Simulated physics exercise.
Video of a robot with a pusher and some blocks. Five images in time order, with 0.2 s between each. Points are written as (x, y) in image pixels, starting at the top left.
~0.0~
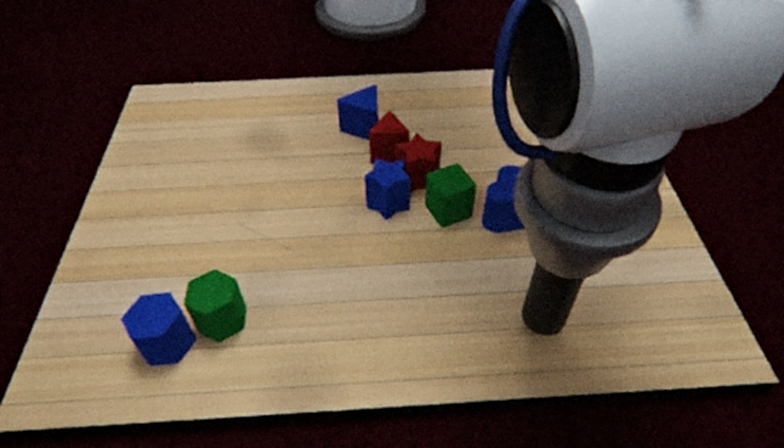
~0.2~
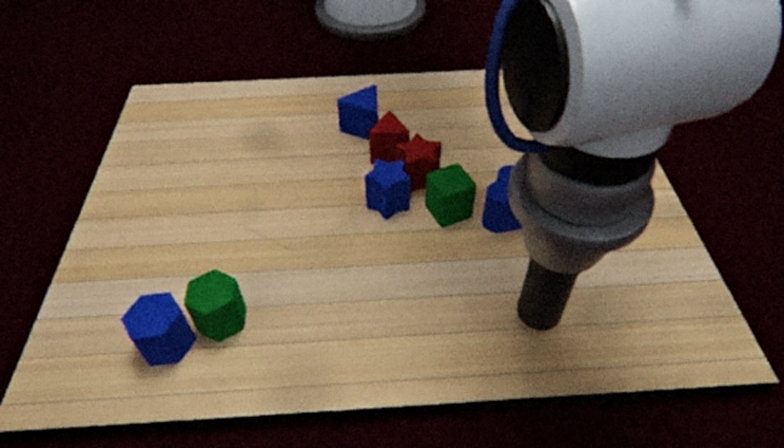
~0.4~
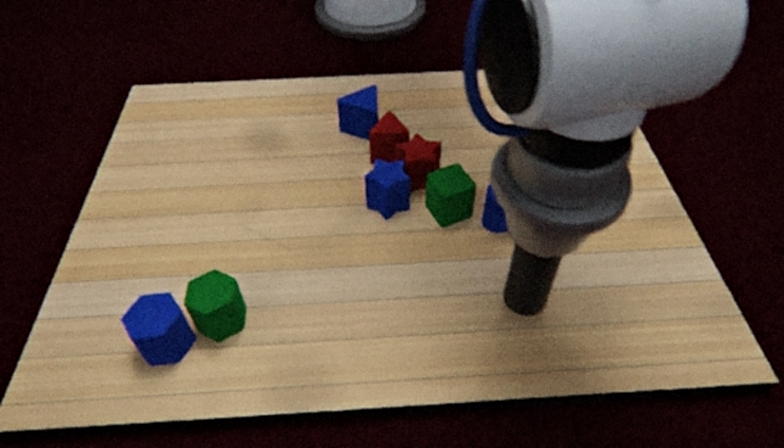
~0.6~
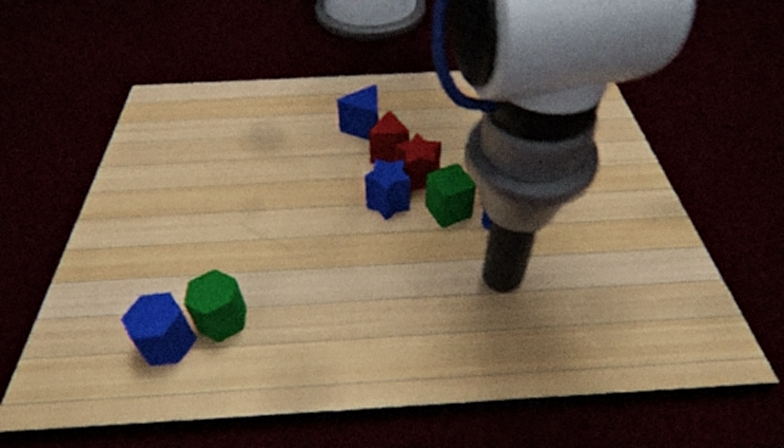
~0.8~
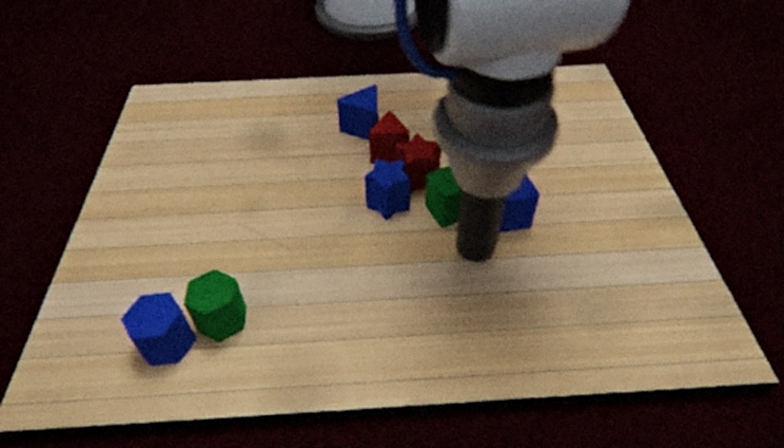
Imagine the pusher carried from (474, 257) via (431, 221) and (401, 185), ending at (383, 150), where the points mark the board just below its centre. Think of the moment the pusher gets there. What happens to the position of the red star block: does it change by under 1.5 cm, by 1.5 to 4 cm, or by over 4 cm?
It goes a little way, 1.5 to 4 cm.
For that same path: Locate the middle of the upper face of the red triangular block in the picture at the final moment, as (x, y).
Around pixel (386, 99).
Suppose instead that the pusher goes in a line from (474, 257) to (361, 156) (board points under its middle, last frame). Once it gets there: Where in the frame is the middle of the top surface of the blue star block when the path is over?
The middle of the upper face of the blue star block will lie at about (352, 158) in the picture.
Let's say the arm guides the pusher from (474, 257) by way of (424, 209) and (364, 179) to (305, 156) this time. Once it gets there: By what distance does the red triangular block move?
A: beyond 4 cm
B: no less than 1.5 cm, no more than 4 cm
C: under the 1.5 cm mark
Letter C.
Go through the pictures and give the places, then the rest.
In the first frame, lower end of the pusher (544, 317), tops of blocks, blue triangular block (363, 98), blue star block (388, 172), red triangular block (389, 124), red star block (419, 148), green square piece (451, 179).
In the second frame, pusher (539, 312), blocks as before.
In the third frame, pusher (525, 298), blocks as before.
In the fourth frame, pusher (503, 276), blocks as before.
In the fifth frame, pusher (475, 246), blue triangular block (363, 98), blue star block (388, 172), red triangular block (389, 124), red star block (419, 148), green square piece (451, 179).
On the path given first. One third of the way, pusher (432, 210); red star block (422, 141), turned 30° anticlockwise; green square piece (446, 164), turned 55° clockwise.
Two thirds of the way, pusher (401, 173); blue star block (365, 160), turned 70° anticlockwise; red star block (424, 136), turned 25° anticlockwise; green square piece (449, 157), turned 75° clockwise.
At the end, pusher (383, 139); blue triangular block (358, 95), turned 15° clockwise; blue star block (364, 158), turned 85° anticlockwise; red triangular block (386, 99); red star block (424, 129), turned 15° clockwise; green square piece (449, 157), turned 75° clockwise.
